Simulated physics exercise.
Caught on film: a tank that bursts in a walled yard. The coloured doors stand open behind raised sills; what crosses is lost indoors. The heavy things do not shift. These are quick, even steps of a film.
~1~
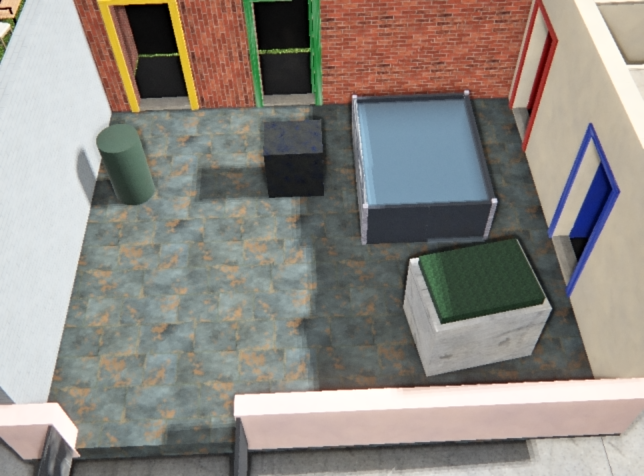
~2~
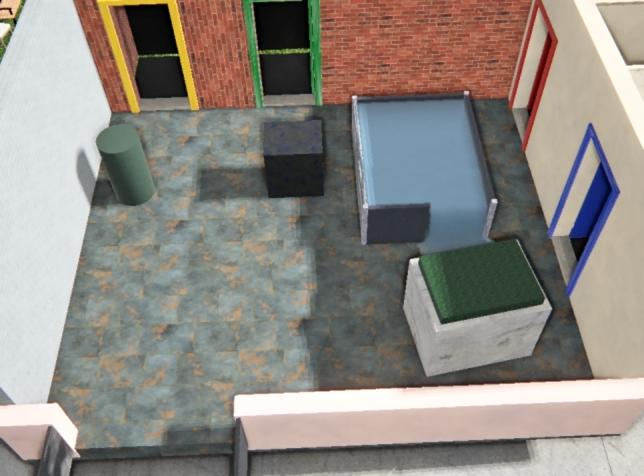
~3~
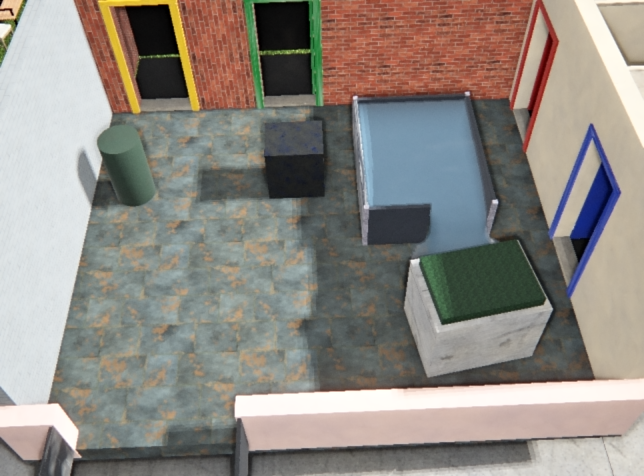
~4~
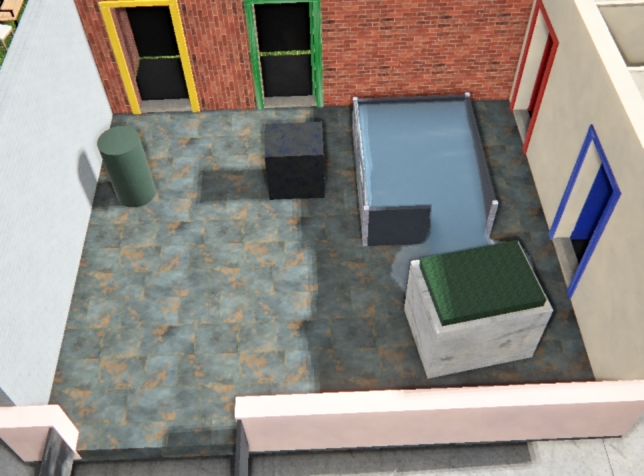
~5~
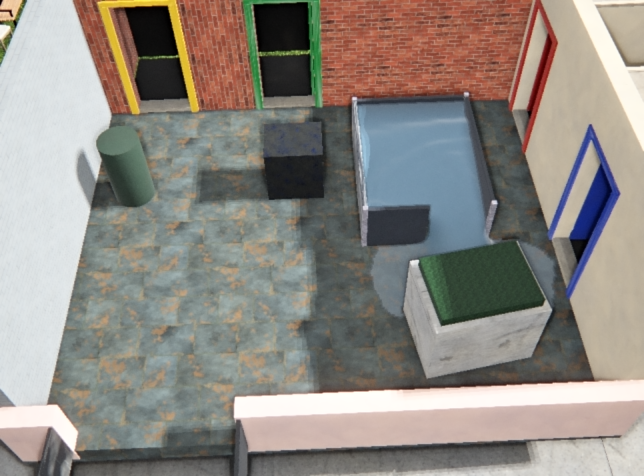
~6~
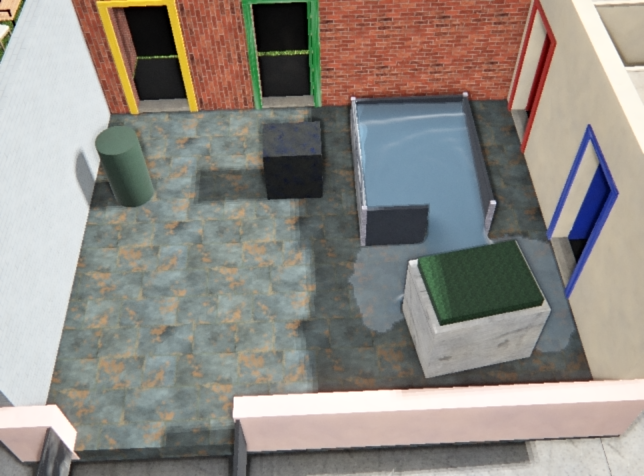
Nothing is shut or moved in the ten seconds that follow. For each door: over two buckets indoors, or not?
In the end: The yellow door holds within the limit; the blue door floods; the red door holds within the limit; the green door holds within the limit.
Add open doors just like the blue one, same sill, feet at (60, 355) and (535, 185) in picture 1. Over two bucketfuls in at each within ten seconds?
In turn: Floods, is under.
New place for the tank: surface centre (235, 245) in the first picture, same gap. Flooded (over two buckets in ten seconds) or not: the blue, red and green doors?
Then: The blue one takes less, the red one goes over, the green one is under.
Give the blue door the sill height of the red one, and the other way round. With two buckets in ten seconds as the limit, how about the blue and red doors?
My reading: Blue lets more in; red takes less.
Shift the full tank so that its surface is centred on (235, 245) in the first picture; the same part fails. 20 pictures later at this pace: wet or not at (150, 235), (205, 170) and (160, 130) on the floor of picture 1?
In that order: No water, dry, free of water.
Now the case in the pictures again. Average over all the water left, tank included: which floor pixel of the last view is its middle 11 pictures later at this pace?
Near (413, 223).
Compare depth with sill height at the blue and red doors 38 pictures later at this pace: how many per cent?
Roughly 210 per cent, then 20 per cent.
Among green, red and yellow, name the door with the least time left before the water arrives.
First comes the one in yellow.
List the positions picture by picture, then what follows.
The open tank at (419, 150) is whole and still, in the first frame.
Water pours out at (456, 225) and has run to a hidden place, in the second frame.
Water pours out at (456, 228) and has run to a hidden place, in the third frame.
Water pours out at (456, 230) and has run to a hidden place, in the fourth frame.
Water pours out at (455, 229) and has run to a hidden place, in the fifth frame.
Water pours out at (454, 229) and has run to (555, 344), in the sixth frame.
A moment on, water covers 15 % of the floor; the yellow door not reached, the blue door over two buckets in, the red door not reached, the green door not reached.
Next, water covers 40 % of the floor; the yellow door not reached, the blue door far over two buckets in, the red door not reached, the green door not reached.
Then, water covers 65 % of the floor; the yellow door not reached, the blue door far over two buckets in, the red door not reached, the green door not reached.
Later, water covers 75 % of the floor; the yellow door wet at the sill, nothing in, the blue door far over two buckets in, the red door not reached, the green door not reached.
In the end, water covers 95 % of the floor; the yellow door wet at the sill, nothing in, the blue door far over two buckets in, the red door wet at the sill, nothing in, the green door wet at the sill, nothing in.
